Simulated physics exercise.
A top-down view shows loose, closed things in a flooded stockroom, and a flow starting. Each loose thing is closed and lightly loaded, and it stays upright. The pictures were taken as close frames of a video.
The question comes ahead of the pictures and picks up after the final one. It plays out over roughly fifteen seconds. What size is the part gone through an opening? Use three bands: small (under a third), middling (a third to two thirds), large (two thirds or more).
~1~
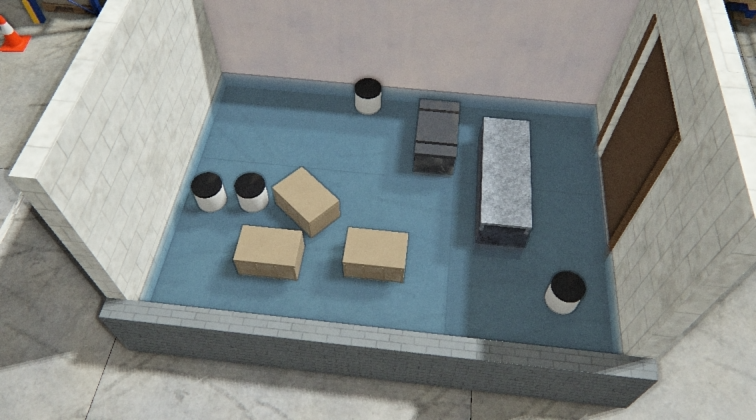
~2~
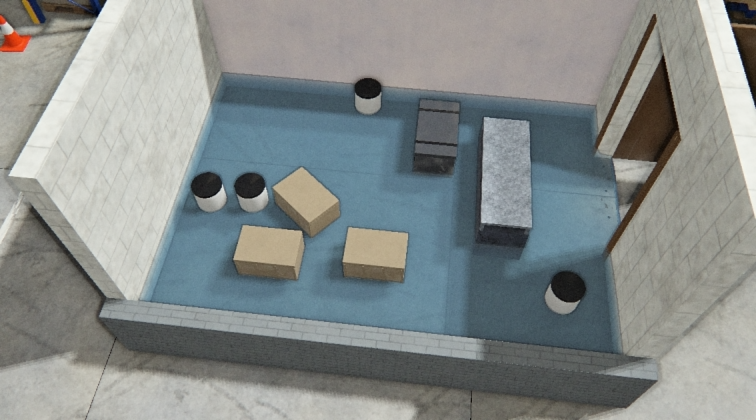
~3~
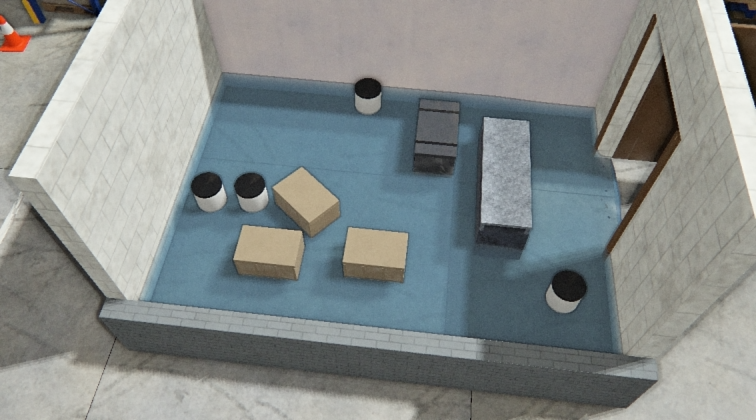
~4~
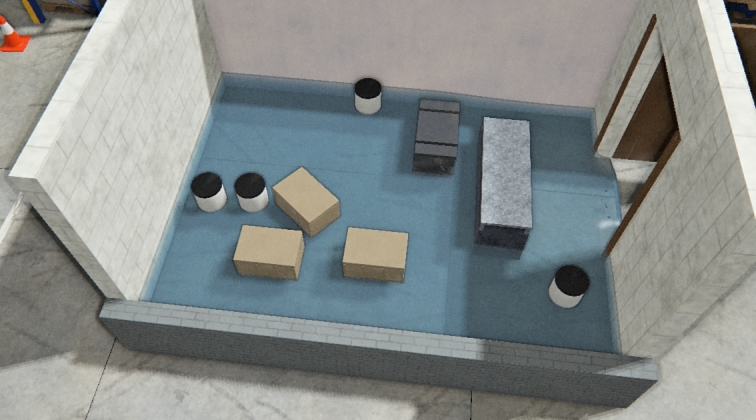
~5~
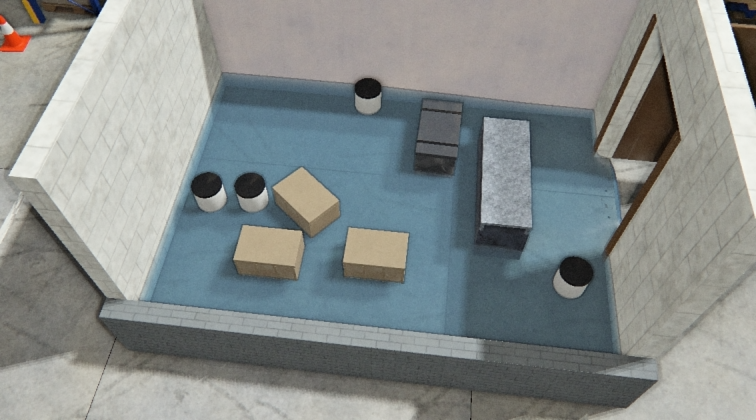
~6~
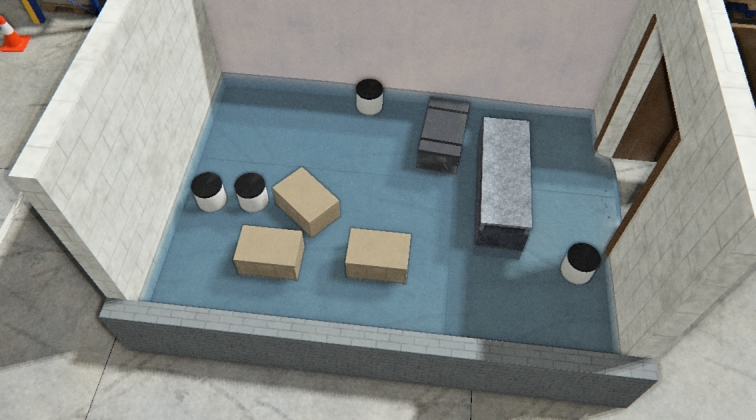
Middling.
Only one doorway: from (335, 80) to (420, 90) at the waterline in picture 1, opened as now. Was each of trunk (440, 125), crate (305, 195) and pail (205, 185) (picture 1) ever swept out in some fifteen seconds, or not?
Taking them one after another, flushed away, then flushed away, then held back.
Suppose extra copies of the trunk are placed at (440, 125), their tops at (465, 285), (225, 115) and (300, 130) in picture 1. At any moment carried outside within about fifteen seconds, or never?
Sure - one by one that's out of the room, then in the room, then in the room.
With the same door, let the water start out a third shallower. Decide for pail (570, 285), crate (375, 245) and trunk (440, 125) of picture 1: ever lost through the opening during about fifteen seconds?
Item by item: Exits, exits and exits.
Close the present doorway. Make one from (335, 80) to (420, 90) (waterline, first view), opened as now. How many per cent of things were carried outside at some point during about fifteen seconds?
50 per cent.
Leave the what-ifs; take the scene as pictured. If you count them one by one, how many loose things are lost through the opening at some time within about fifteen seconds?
Count: 4.
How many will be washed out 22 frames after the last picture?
4.
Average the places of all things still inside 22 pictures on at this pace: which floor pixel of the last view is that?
In the last view, somewhere about (330, 241).
A moment on, 0 of 8 are out; 8 afloat.
Next, 2 of 8 are out; 6 afloat.
Later, 4 of 8 are out; 4 afloat.
In the end, 4 of 8 are out; 4 afloat.
